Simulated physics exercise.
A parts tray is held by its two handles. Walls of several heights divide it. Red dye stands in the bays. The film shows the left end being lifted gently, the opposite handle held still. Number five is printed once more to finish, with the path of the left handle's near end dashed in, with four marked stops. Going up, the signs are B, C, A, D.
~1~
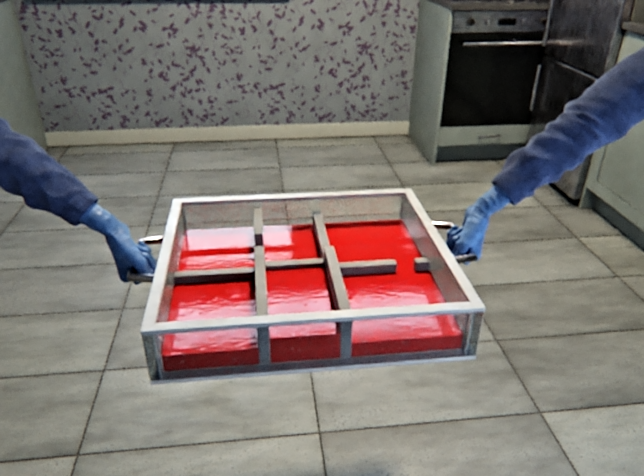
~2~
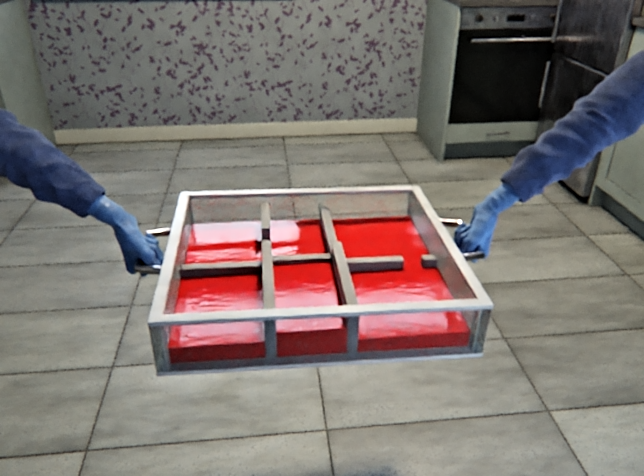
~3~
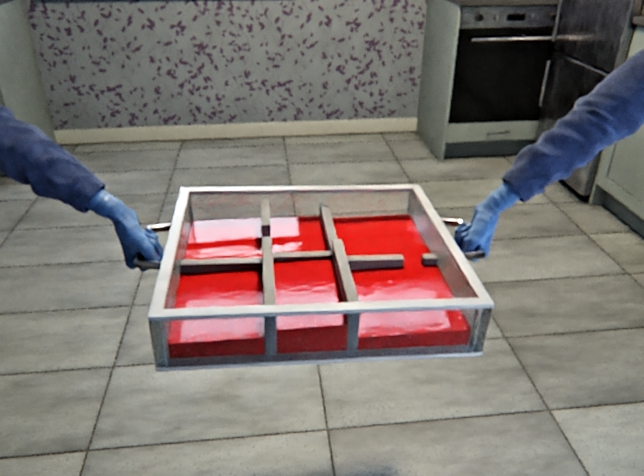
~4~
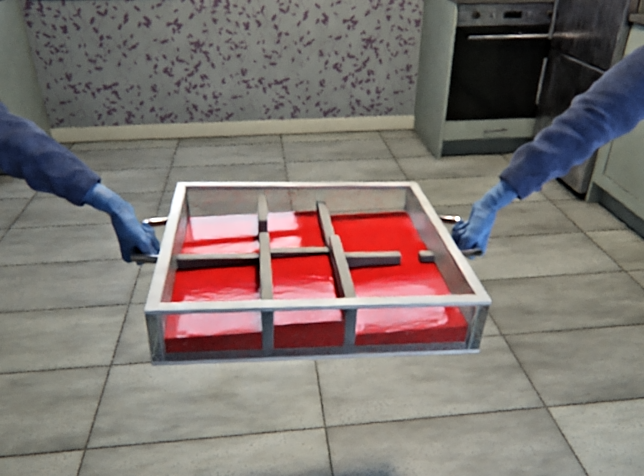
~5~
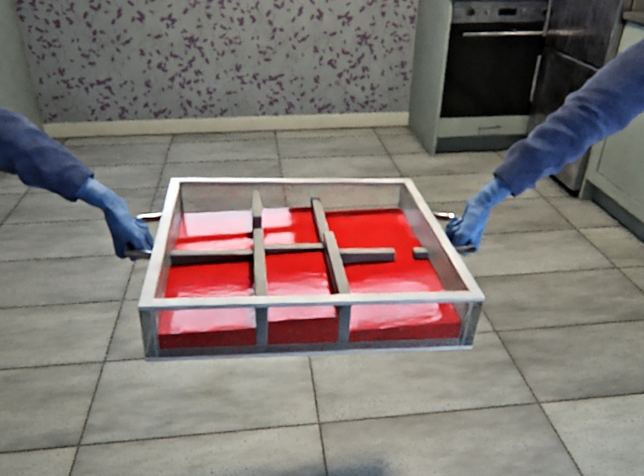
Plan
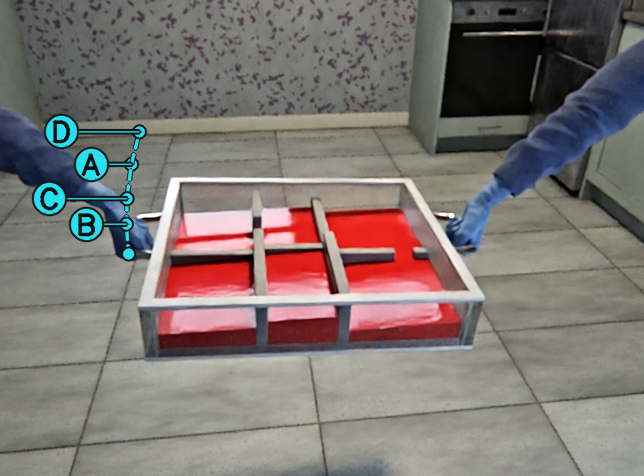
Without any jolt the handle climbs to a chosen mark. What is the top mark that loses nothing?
That is stop D.
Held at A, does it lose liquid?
No, not at all.
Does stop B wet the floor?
No, that is safe.
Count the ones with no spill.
All four.
On the marked copy, A at (131, 164); B at (126, 224); C at (127, 198); D at (139, 131).
Choosing A, nothing spills; the front right bay holds the most.
Choosing B, nothing spills; the front middle bay holds the most.
Choosing C, nothing spills; the front right bay holds the most.
Choosing D, nothing spills; the front right bay holds the most.
